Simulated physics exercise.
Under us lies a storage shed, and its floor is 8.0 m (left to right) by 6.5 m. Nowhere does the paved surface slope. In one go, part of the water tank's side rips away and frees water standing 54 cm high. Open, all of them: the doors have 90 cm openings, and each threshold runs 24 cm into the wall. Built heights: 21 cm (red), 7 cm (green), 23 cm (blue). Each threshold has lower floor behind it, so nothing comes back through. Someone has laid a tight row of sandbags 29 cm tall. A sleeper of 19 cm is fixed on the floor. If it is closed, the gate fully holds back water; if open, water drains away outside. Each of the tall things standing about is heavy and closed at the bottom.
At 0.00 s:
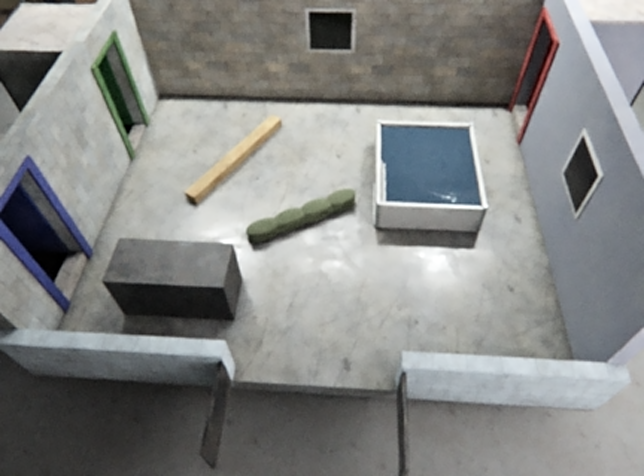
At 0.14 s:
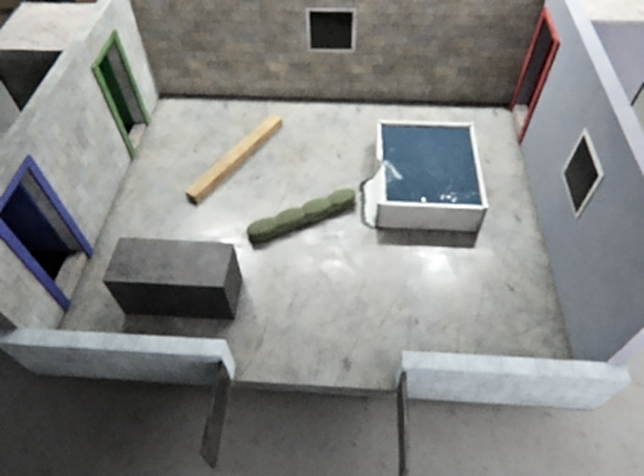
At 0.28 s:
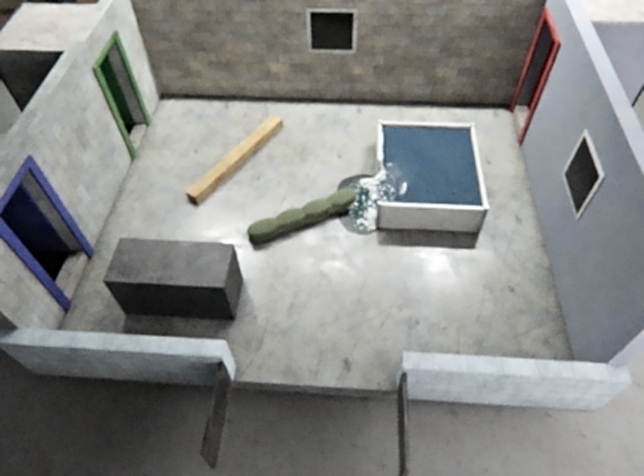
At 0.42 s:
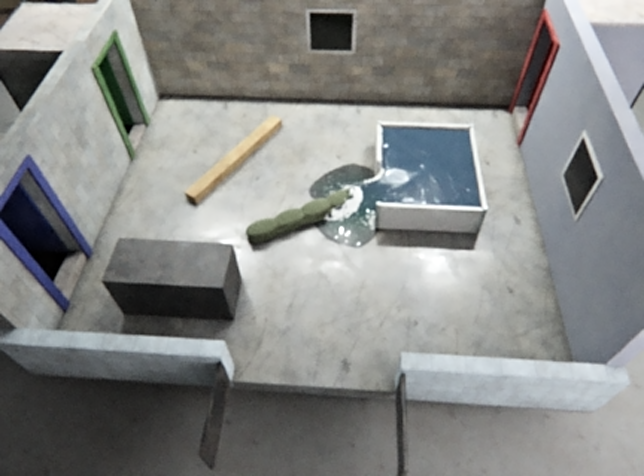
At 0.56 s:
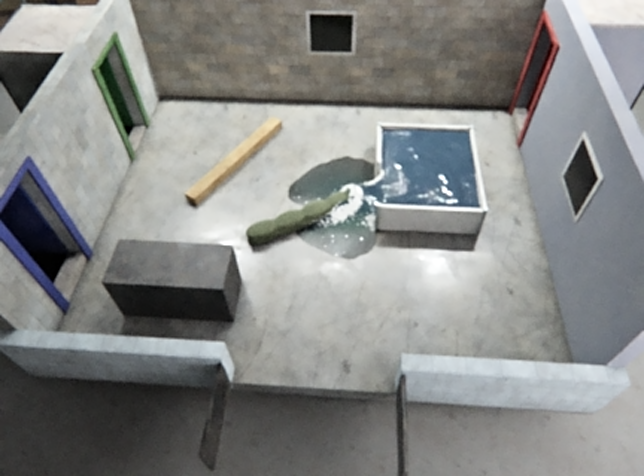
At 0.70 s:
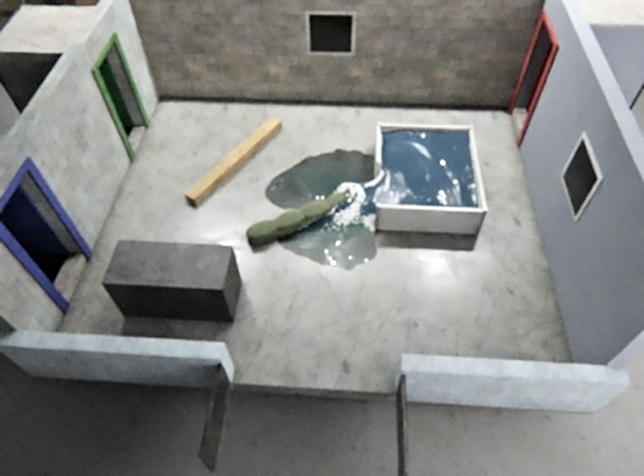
A roofless grey room with a paved floor is seen from above and in front, the view staying still. A white-rimmed tank of blue water stands right of centre, with a lumpy green barrier and a wooden beam to its left, a dark block lower left, blue and green doorways left and a red one right. The tank's left side breaks open, and foaming water pours out, runs around the green barrier and spreads leftward in a widening dark pool.
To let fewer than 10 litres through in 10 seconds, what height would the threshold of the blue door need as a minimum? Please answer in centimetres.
I would say about 7 cm.
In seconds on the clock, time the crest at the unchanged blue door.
Peak time: Around 4.5 s.
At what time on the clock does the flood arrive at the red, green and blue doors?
Red: 7.5 s; green: 5.5 s; blue: 3.0 s.
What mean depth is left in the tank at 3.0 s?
About 26 centimetres.
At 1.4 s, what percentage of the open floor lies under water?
Close to 20 per cent is wet.
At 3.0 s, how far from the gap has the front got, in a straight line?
Reach: Approx. 5.6 m.
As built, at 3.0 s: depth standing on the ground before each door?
Depths in cm: Red 0, green 0, blue 3.
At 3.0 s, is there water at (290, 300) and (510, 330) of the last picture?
Spot one: Awash, spot two: Bone dry.
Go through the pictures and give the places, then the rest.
The first picture shows still water, 54 cm deep, in the water tank at (427, 164); the blue door at (52, 245) is dry.
In the second picture, water pours out at (379, 197) and has run 0.3 m, to (365, 195); about 6 cm deep outside, 54 cm at the back.
In the third picture, the gap is at (379, 198), the front 0.7 m out at (343, 195); the back of the water tank holds 54 cm.
In the fourth picture, the gap is at (378, 199), the front 1.2 m out at (314, 194); the back of the water tank holds 54 cm.
In the fifth picture, the gap is at (378, 200), the front 1.6 m out at (293, 192); the back of the water tank holds 53 cm.
In the sixth picture, the gap is at (378, 200), the front 2.1 m out at (271, 194); the back of the water tank holds 47 cm; 3.6 m in a straight line remain to the blue door at (51, 247).
After 1.4 s water covers 20 % of the floor, deepest (40 cm) near (358, 202); it has not reached the blue door.
After 3.0 s water covers 40 % of the floor, deepest (25 cm) near (358, 202); 3 cm at the blue door, 0 litres in over its 23 cm threshold.
After 10.0 s water covers 70 % of the floor, deepest (8 cm) near (358, 202); 5 cm at the blue door, 0 litres in over its 23 cm threshold.
At the blue door as built, the water arrived by 3.0 s and peaked near 11 cm at 4.6 s.
Run again over the same 10 s with other heights there, 14 litres in over 6.5 cm, 2 litres over 9 cm. The limit of 10 litres is kept from about 7 cm up.
